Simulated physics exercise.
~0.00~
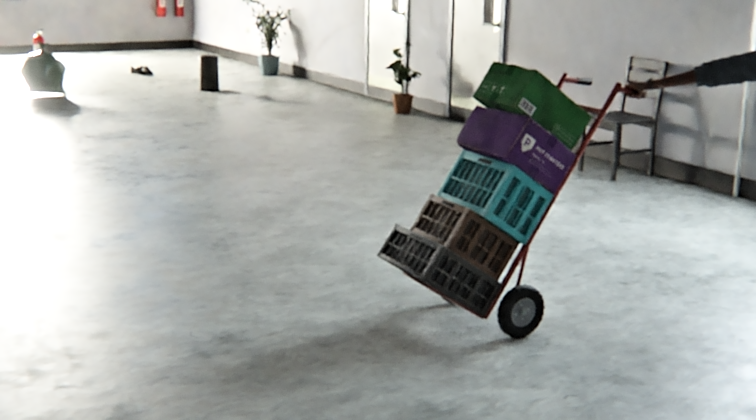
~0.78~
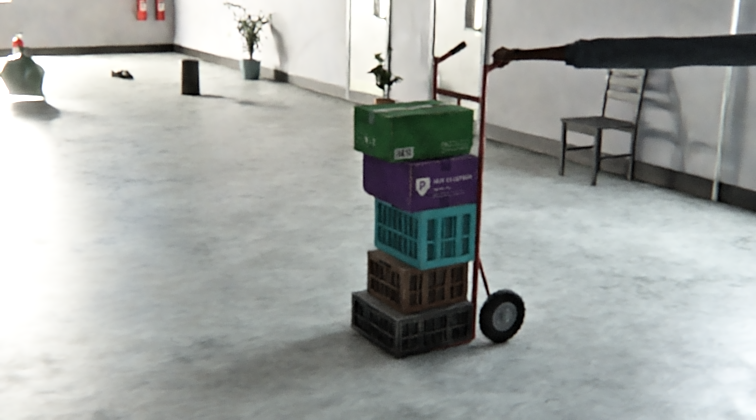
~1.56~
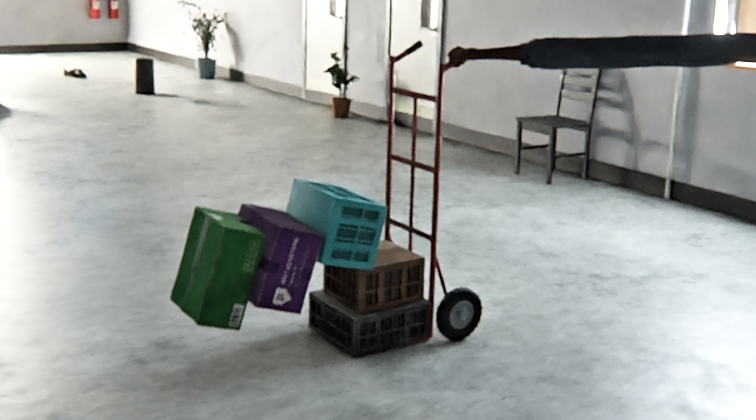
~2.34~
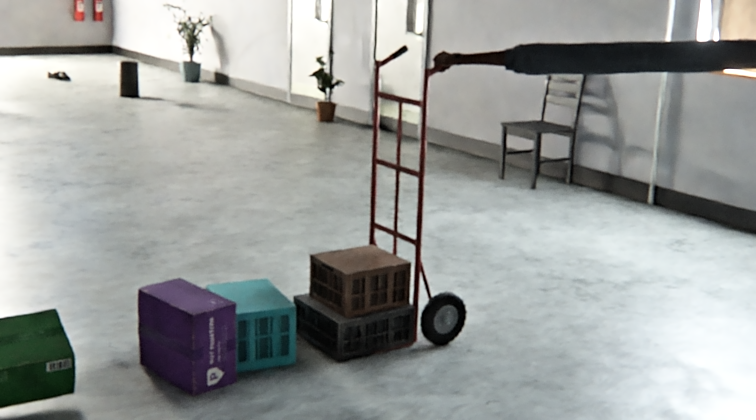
A red hand truck stacked with three crates and two boxes was tipped upright by an outstretched arm, and the green box, purple box and turquoise crate toppled off to the left onto the floor, while the brown and black crates stayed stacked.
